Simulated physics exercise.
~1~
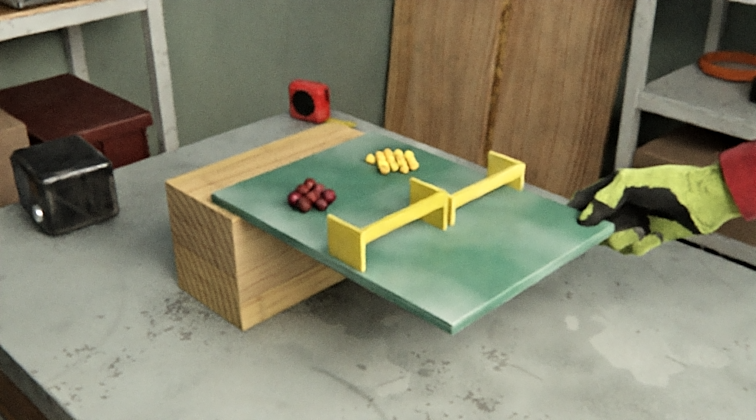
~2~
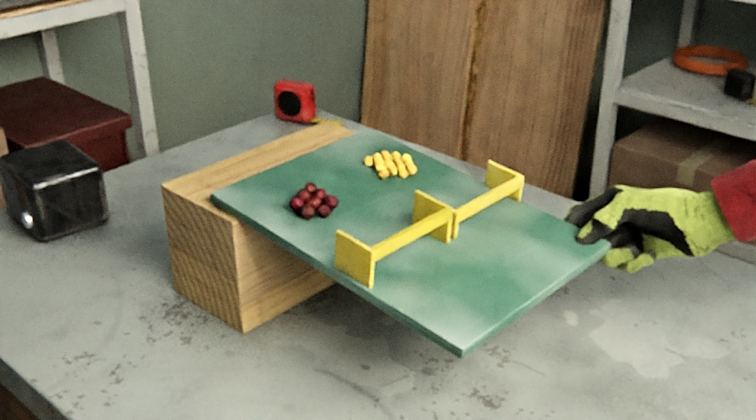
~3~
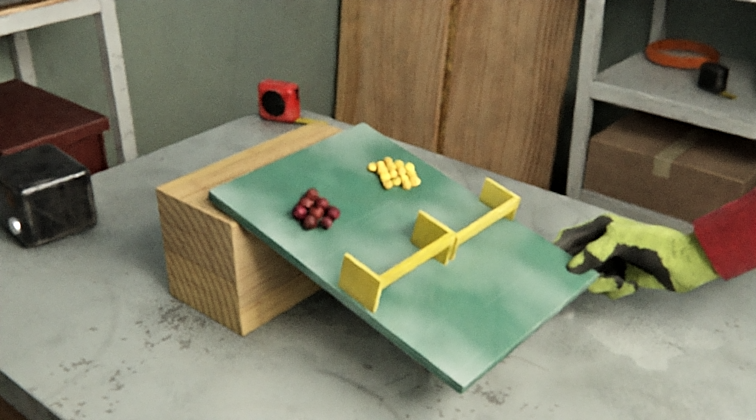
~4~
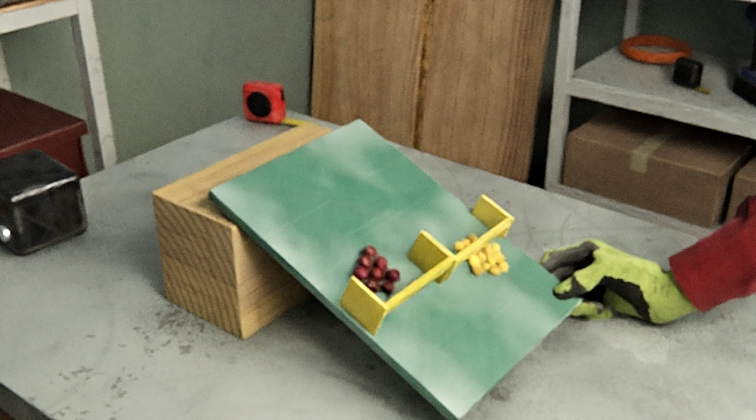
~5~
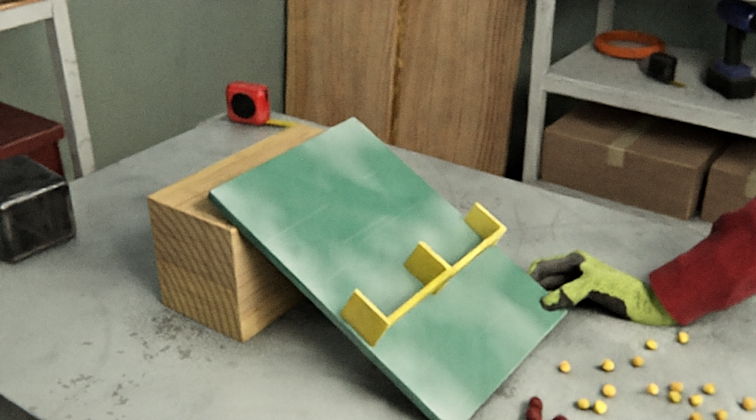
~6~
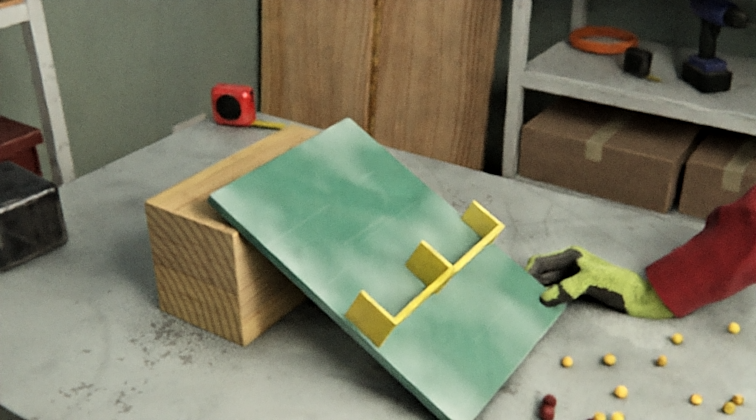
Green board being lowered by a gloved hand, dark red and yellow beads sliding under yellow gates and scattering across the counter.
